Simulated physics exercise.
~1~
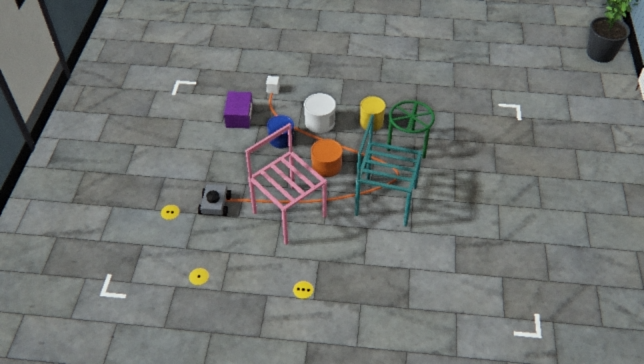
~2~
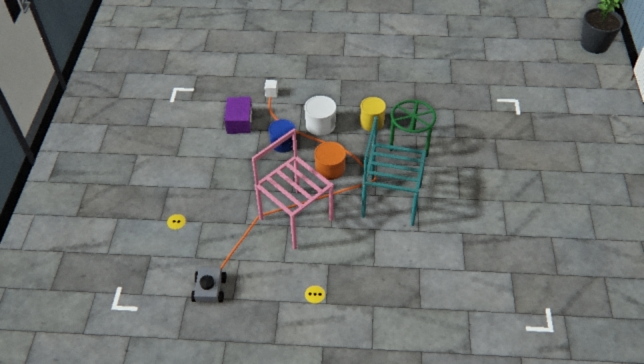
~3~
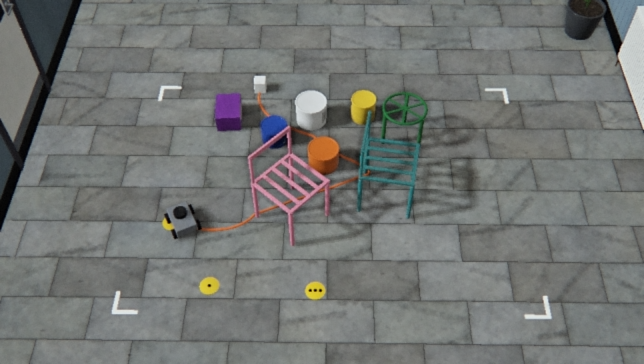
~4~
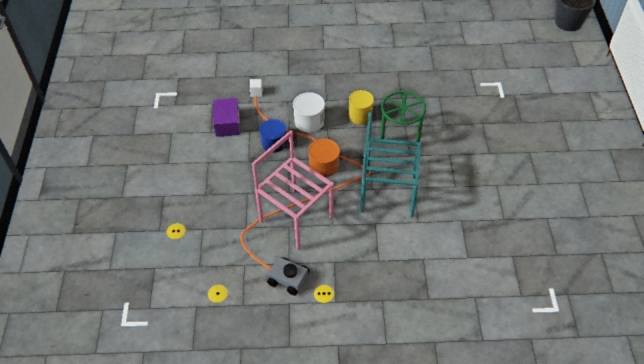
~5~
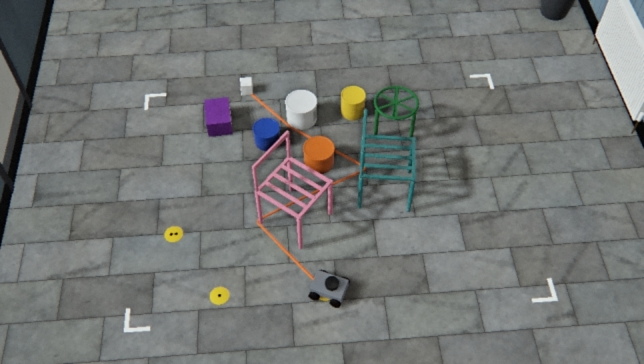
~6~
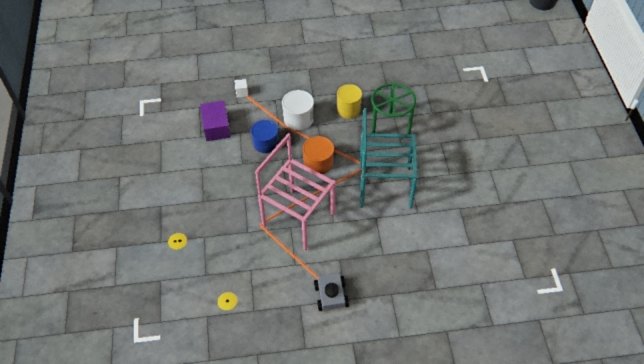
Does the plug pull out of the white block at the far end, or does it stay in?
The plug stays in. The orange lead still reaches the white block once the cart has stopped at the last yellow mark.
